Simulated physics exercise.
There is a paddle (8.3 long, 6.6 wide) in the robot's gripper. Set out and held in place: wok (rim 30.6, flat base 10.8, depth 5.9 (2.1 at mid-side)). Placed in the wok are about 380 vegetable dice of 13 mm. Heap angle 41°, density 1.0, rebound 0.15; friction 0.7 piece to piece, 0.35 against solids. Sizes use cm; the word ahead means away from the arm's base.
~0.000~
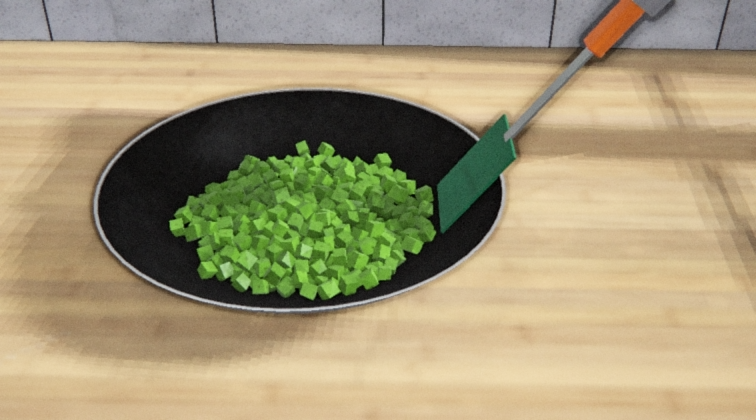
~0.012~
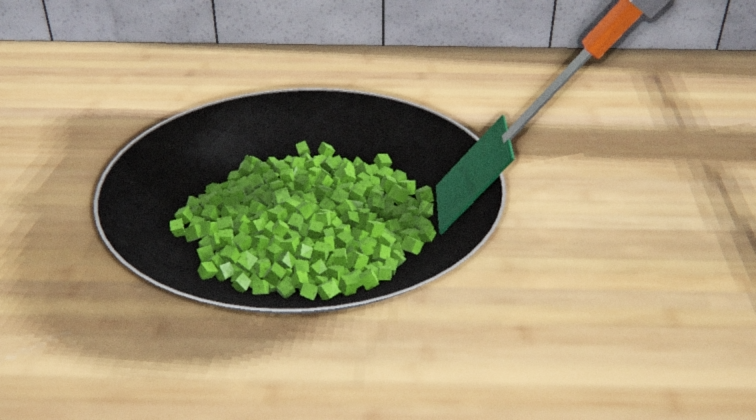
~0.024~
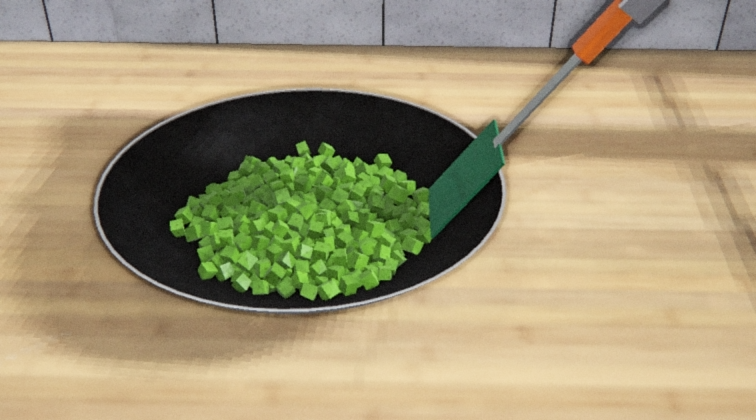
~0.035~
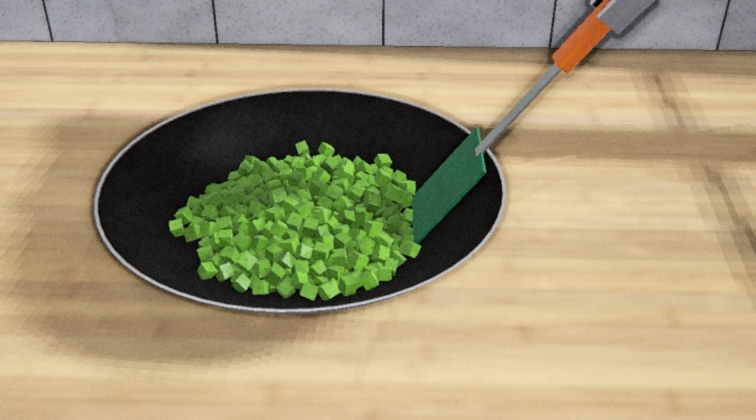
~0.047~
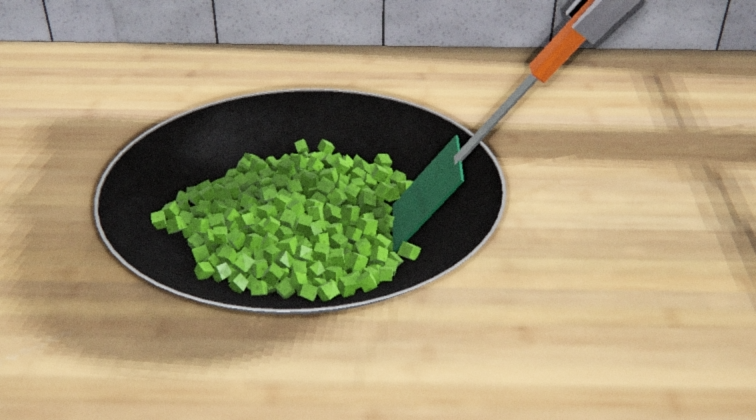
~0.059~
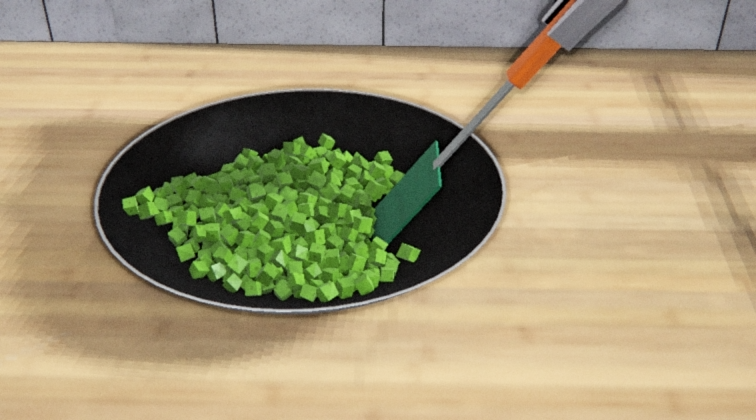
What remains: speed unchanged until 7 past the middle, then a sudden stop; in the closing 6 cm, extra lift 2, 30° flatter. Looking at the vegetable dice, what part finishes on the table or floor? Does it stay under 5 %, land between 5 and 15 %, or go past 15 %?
It goes past 15 %.
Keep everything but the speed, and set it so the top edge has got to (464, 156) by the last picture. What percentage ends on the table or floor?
My guess is around 15 percent.
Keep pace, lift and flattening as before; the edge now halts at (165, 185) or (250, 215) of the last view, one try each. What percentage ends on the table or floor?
40 % and 10 %.
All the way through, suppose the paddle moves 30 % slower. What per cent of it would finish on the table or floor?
10 per cent, roughly.
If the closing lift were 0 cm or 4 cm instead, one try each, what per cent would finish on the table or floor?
Result: Approx. 20 % and 20 %, one try each.
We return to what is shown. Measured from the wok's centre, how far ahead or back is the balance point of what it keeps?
Offset forward: Around 5.0 cm.
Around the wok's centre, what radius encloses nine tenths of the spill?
40 cm.
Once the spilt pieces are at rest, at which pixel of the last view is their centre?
Near (19, 234) in the last picture.
After 0.09 s, sloping 54°, highest piece 8 above the table; 372 in the wok, 3 on the blade or in flight.
After 0.12 s, sloping 47°, highest piece 11 above the table; 364 in the wok, 11 on the blade or in flight.
After 0.33 s, sloping 24°, highest piece 7 above the table; 292 in the wok, 68 on the table or floor, 15 on the blade or in flight.
After 1.38 s, sloping 24°, highest piece 7 above the table; 292 in the wok, 83 on the table or floor.
At rest, 292 in the wok, 83 on the table or floor. That is 22 % on the table or floor.
